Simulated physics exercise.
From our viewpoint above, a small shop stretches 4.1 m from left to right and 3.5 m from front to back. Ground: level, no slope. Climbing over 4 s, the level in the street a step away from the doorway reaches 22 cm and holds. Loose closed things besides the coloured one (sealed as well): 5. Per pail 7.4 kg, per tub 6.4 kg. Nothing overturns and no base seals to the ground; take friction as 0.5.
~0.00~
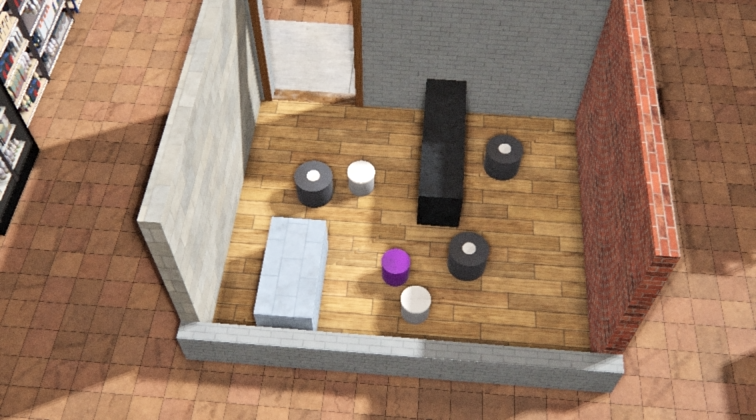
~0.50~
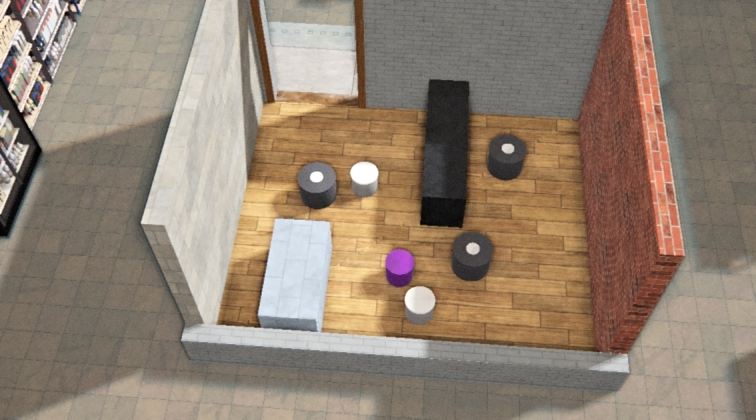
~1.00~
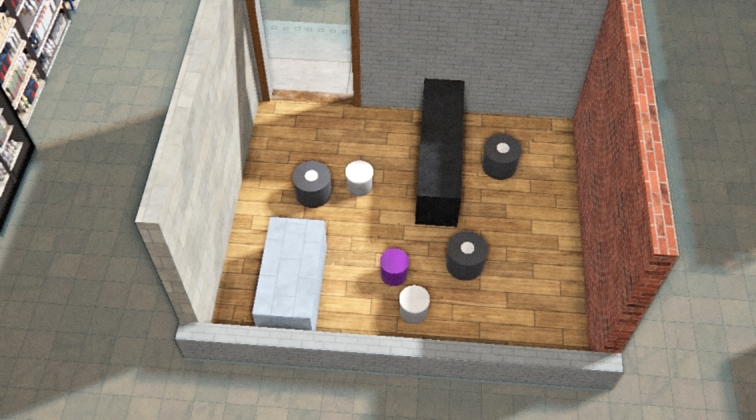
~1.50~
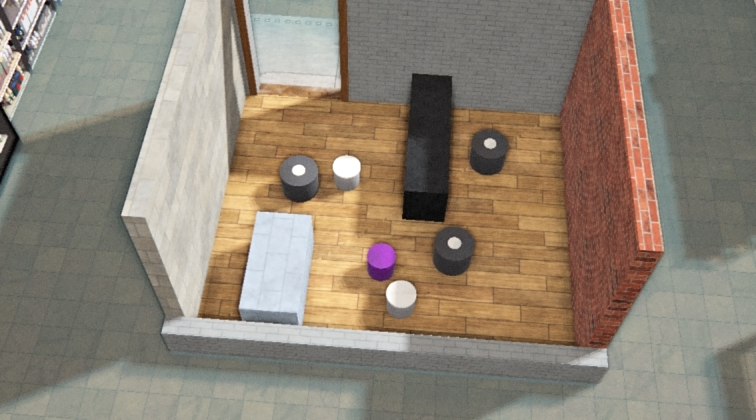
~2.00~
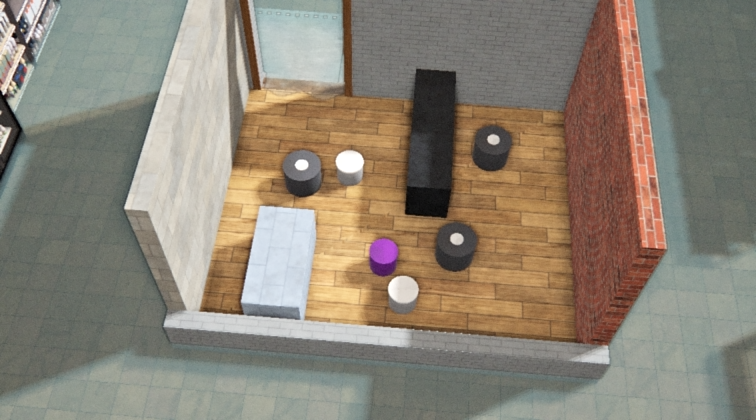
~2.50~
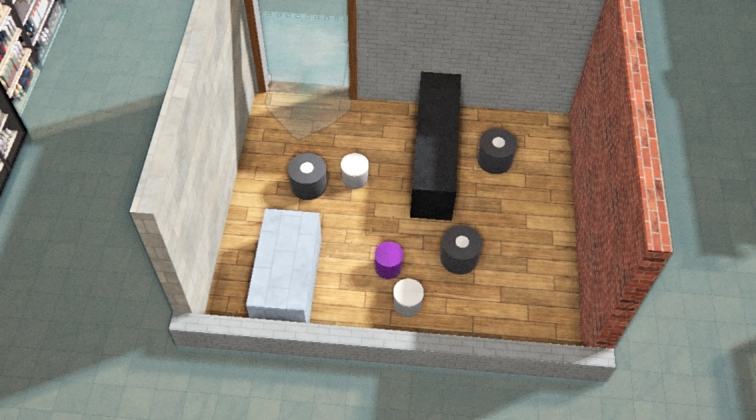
Water begins spreading through the doorway at the back while the purple pail stays still.
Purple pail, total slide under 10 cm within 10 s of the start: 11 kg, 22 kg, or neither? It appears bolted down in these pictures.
The heavier weight is required.
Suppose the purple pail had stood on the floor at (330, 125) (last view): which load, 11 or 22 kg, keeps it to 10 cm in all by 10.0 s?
Note: Heavier only OK.
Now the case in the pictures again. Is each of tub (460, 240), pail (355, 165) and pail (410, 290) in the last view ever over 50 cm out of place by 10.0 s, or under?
Respectively: Exceeded, exceeded, not exceeded.
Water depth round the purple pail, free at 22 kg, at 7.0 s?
Around 6 cm.
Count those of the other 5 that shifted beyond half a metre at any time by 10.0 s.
That comes to 3.
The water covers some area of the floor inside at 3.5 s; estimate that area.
The covered patch comes to about 2.5 m2.
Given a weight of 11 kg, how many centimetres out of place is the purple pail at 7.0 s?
Around 5 centimetres out of place.
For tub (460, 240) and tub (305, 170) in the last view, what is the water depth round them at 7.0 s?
Roughly 2 and 8 cm.
After 3.5 s the purple pail would be 0 cm from its start with 11 kg and 0 cm from its start with 22 kg; 0 cm of water round it then.
After 4.5 s the purple pail would be 0 cm from its start with 11 kg and 0 cm from its start with 22 kg; 0 cm of water round it then.
After 7.0 s the purple pail would be 5 cm from its start with 11 kg and 1 cm from its start with 22 kg; 6 cm of water round it then.
After 10.0 s the purple pail would be 33 cm from its start with 11 kg and 1 cm from its start with 22 kg; 9 cm of water round it then.
